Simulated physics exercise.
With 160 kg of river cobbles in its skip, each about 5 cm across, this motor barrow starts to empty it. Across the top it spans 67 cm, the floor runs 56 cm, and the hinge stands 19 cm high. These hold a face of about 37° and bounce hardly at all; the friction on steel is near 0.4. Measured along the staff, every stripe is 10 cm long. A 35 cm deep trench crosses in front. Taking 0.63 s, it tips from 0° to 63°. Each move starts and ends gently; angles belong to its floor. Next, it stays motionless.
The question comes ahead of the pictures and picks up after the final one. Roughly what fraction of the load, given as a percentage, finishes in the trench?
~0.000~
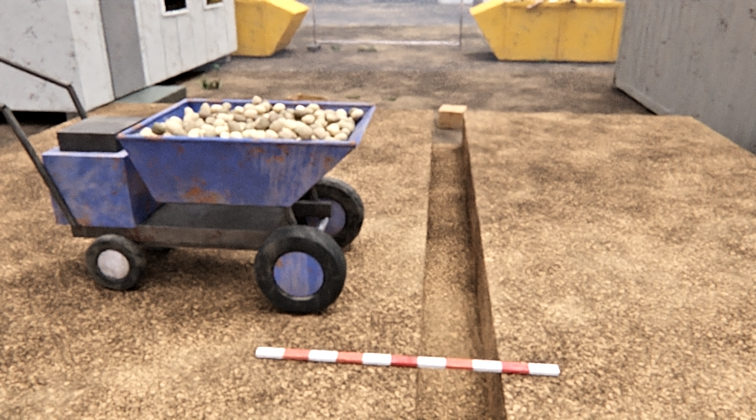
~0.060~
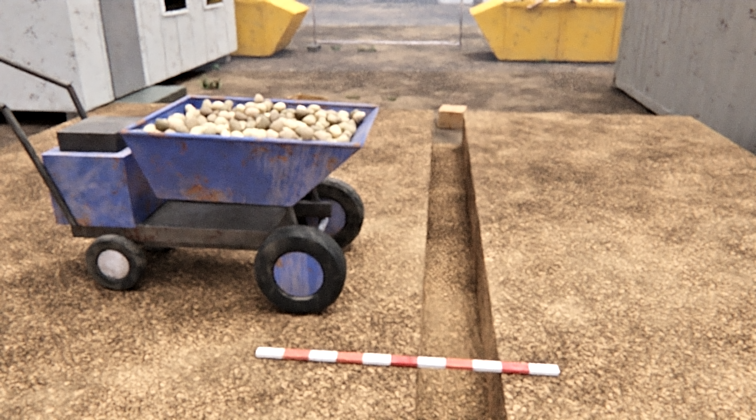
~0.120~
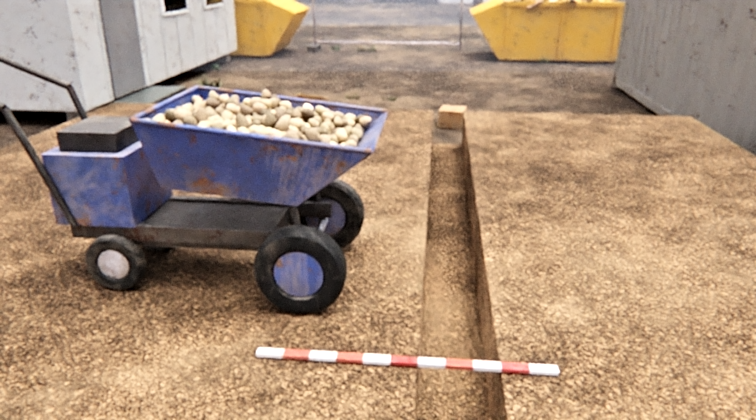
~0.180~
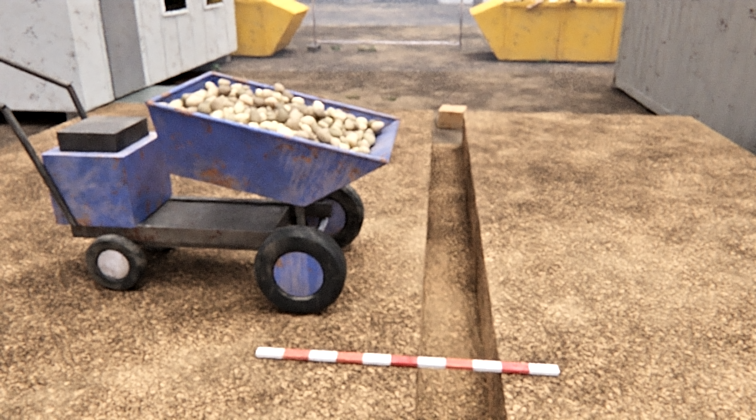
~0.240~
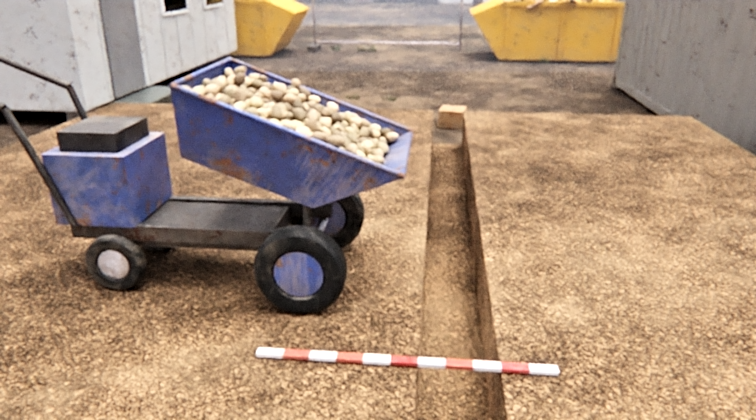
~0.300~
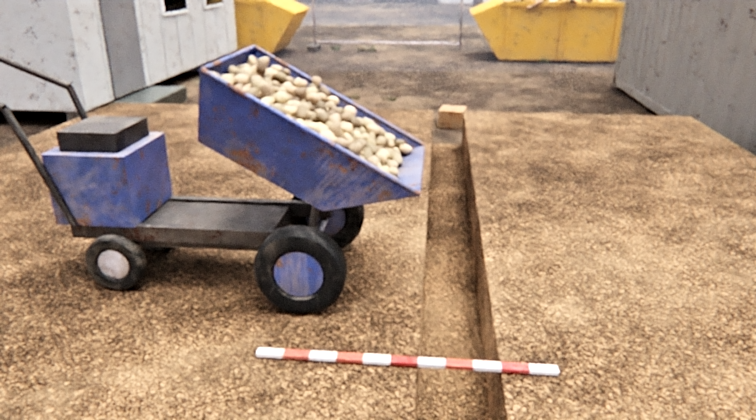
Some 41 per cent of the stones.
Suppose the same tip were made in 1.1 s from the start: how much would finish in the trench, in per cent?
Roughly 55% would finish there.
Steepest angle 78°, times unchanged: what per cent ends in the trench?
Roughly 50%.
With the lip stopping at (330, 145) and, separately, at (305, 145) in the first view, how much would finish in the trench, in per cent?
Estimates: 60 % then 80 %.
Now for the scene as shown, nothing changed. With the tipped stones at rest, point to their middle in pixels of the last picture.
I'd point somewhere around (519, 281).
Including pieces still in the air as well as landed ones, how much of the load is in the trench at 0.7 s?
By then, around 15 percent.
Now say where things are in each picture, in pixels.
In the first picture, the skip is at 0°, its lip at (357, 144); the top of the load is at (276, 112).
In the second picture, the skip is at 2°, its lip at (361, 146); the top of the load is at (253, 111); the stones move at 0.4 m/s on average.
In the third picture, the skip is at 6°, its lip at (372, 152); the top of the load is at (236, 103); the stones move at 0.8 m/s on average.
In the fourth picture, the skip is at 12°, its lip at (387, 162); the top of the load is at (226, 92); the stones move at 1.1 m/s on average.
The fifth picture shows lip at (404, 177), floor tilted 20°, highest stones at (233, 80); the stones move at 1.3 m/s on average.
In the sixth picture, the skip is at 29°, its lip at (420, 194); the top of the load is at (252, 69); the stones move at 1.4 m/s on average.
After 0.5 s the floor is at 53°; 100 % in the skip; the foremost stones are at (432, 199).
After 0.7 s the floor is at 63°; 76 % in the skip, 13 % in the trench, 11 % past the trench; the foremost stones are at (524, 266).
After 1.1 s the floor is at 63°; 22 % in the skip, 20 % in the trench, 58 % past the trench; the foremost stones are at (704, 298).
After 3.0 s the floor is at 63°; 0 % in the skip, 41 % in the trench, 59 % past the trench; the foremost stones are past the picture's edge.
